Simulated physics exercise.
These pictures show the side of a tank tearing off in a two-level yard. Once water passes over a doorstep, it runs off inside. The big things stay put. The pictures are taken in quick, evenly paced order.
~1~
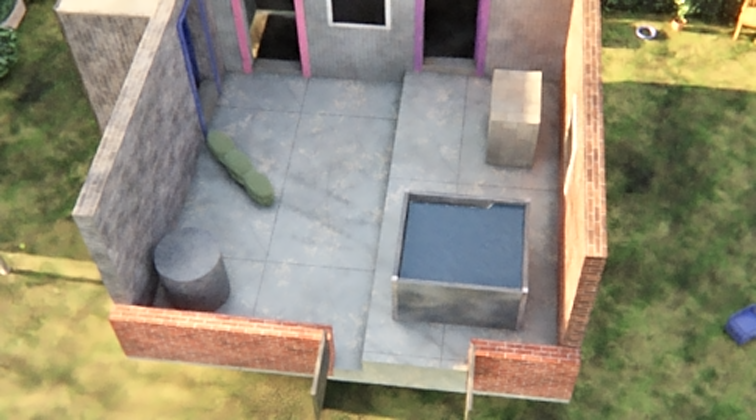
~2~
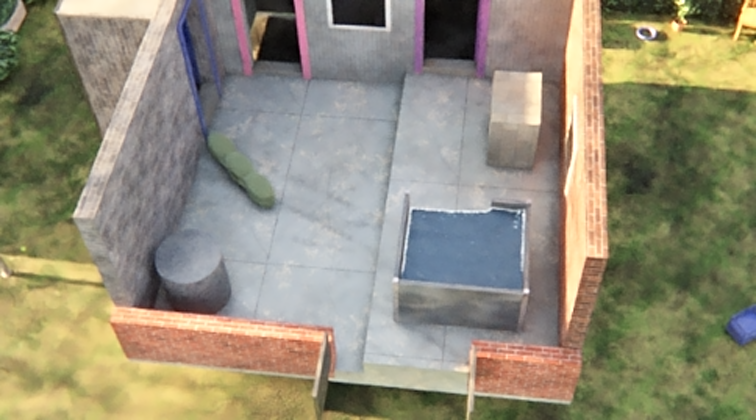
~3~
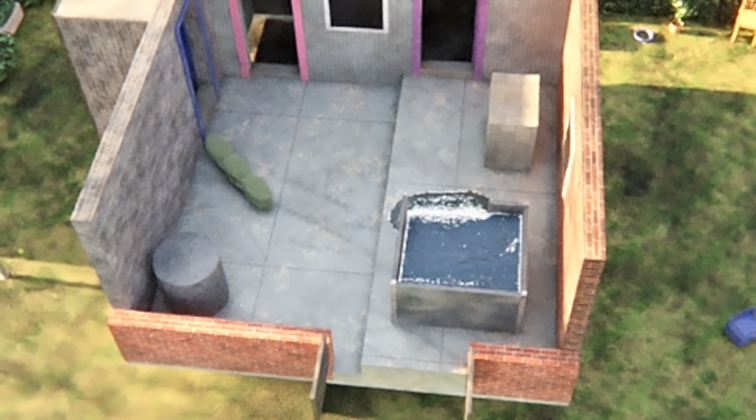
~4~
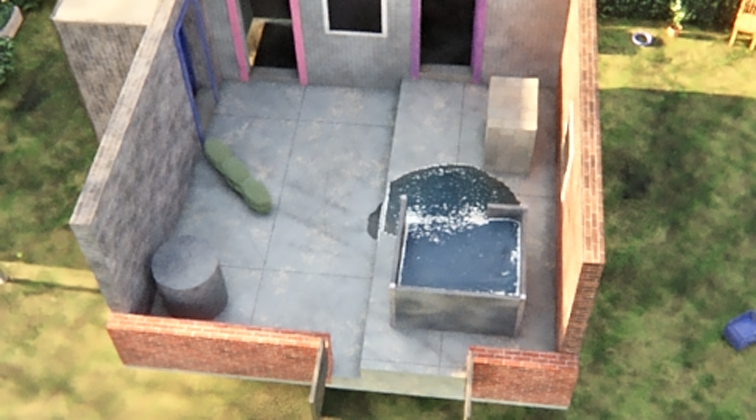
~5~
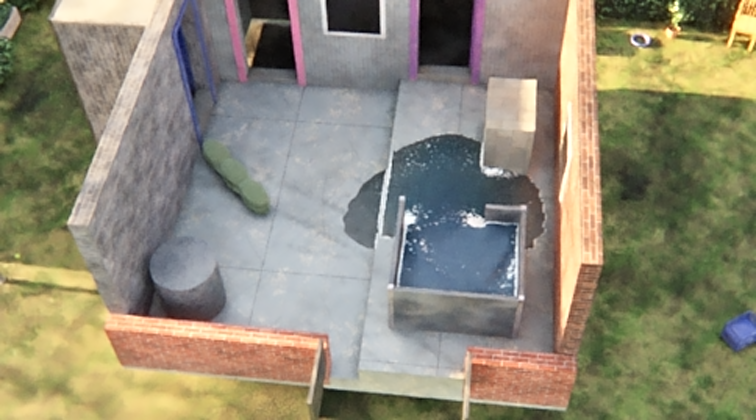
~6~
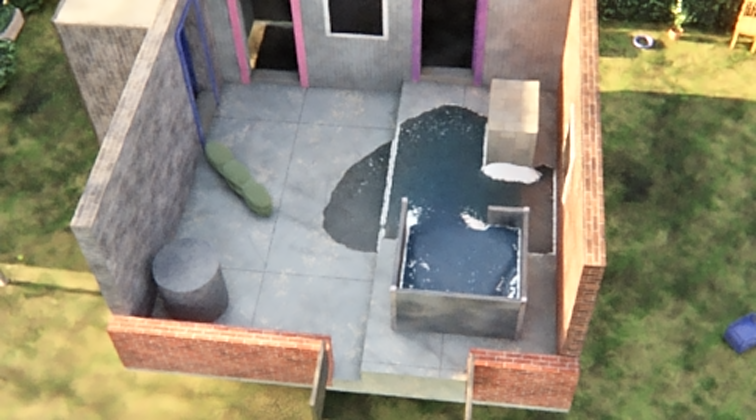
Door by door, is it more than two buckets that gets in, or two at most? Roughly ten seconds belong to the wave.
In the end the purple door will receive over two buckets, the pink door will receive over two buckets, the blue door will receive two buckets or fewer.
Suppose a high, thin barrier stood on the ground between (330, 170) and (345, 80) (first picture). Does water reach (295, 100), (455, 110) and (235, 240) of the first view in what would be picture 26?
Outcome per location, in sequence: Unsoaked, soaking, unsoaked.
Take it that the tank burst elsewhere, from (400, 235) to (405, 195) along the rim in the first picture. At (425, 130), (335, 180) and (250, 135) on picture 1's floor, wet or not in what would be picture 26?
Point one not reached; point two reached; point three reached.
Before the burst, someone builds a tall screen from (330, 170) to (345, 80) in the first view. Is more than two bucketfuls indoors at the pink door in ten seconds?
My reading: The pink door is under.
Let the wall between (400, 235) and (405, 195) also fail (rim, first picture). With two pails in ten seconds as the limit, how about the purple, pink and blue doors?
Result - purple door does not reach it, pink door tops the mark, blue door does not reach it.
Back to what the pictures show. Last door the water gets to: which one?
Result: The blue-painted one.
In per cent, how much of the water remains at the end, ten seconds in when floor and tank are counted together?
Some 76 per cent has not gone.
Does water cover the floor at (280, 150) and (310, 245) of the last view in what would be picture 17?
In order: Swamped and spared.
A moment on, water covers 45 % of the floor; the purple door over two buckets in, the pink door not reached, the blue door not reached.
Next, water covers 55 % of the floor; the purple door far over two buckets in, the pink door wet at the sill, nothing in, the blue door not reached.
Then, water covers 60 % of the floor; the purple door far over two buckets in, the pink door under two buckets in, the blue door wet at the sill, nothing in.
Later, water covers 85 % of the floor; the purple door far over two buckets in, the pink door over two buckets in, the blue door wet at the sill, nothing in.
In the end, water covers 90 % of the floor; the purple door far over two buckets in, the pink door over two buckets in, the blue door wet at the sill, nothing in.
